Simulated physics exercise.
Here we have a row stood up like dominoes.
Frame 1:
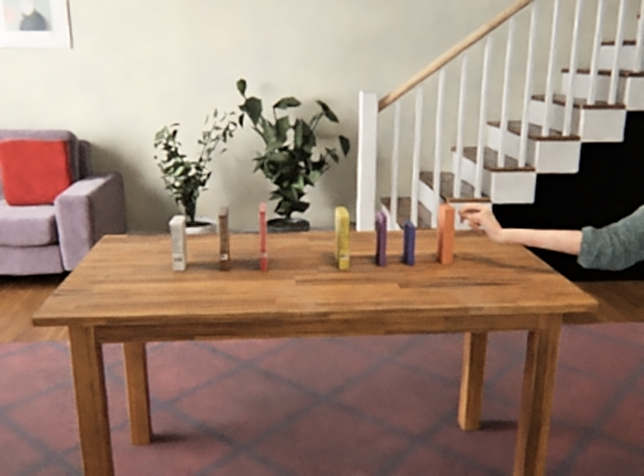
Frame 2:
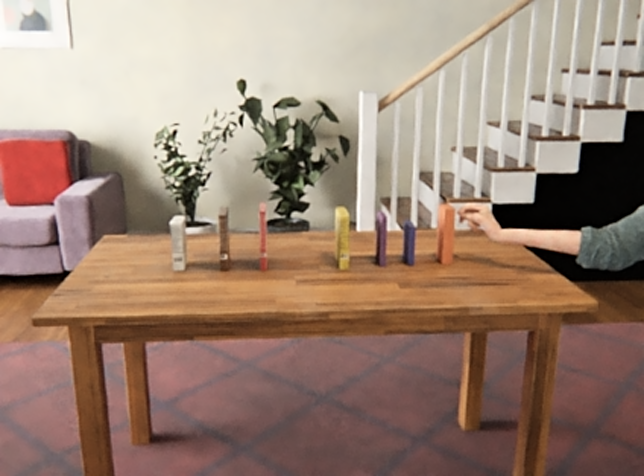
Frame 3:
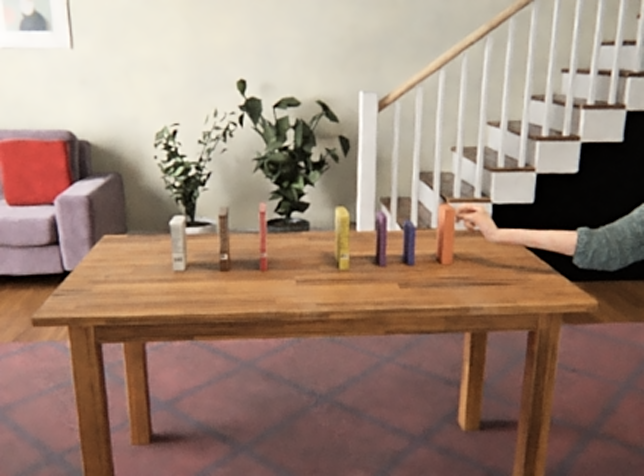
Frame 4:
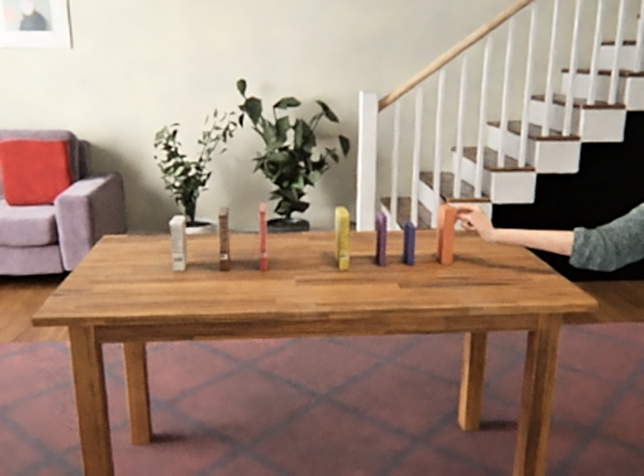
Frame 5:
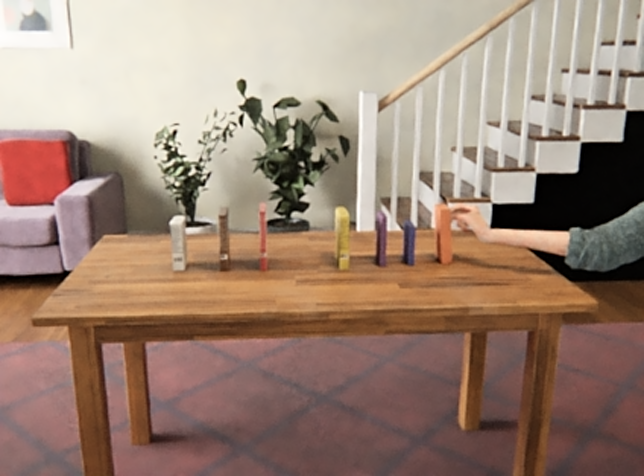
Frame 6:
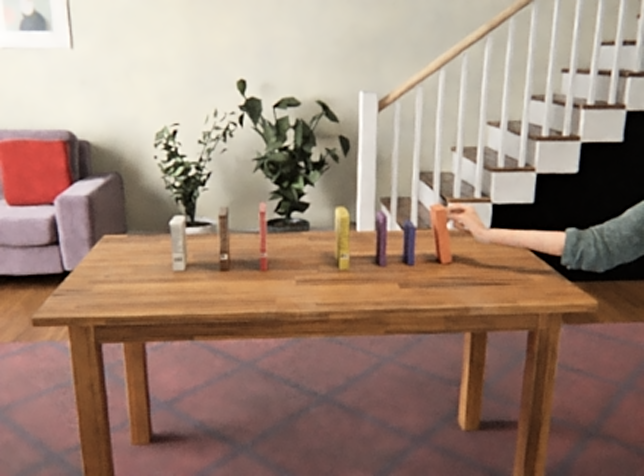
Hand reaching in from the right touching an upright orange block and tilting it slightly left beside other standing coloured pieces.
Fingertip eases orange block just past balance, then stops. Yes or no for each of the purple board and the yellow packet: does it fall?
Purple board - yes; yellow packet - yes.
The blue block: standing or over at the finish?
The blue block tips over.
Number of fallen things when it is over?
4 altogether.
Then, 0.50 s past the last view, orange block 71° over; purple board rocked 39° from its first pose near (365, 242); blue block rocked 62° from its first pose.
Then, 0.60 s past the last view, orange block 77° over; purple board rocked 68° from its first pose near (355, 251); yellow packet rocked 47° from its first pose near (321, 243); blue block rocked 75° from its first pose.
Finally, down or leaning hard on the table, yellow packet, purple board and blue block; the other 2 still in place. Final places as the last picture's camera would see them, purple board near (353, 255), yellow packet near (307, 259).
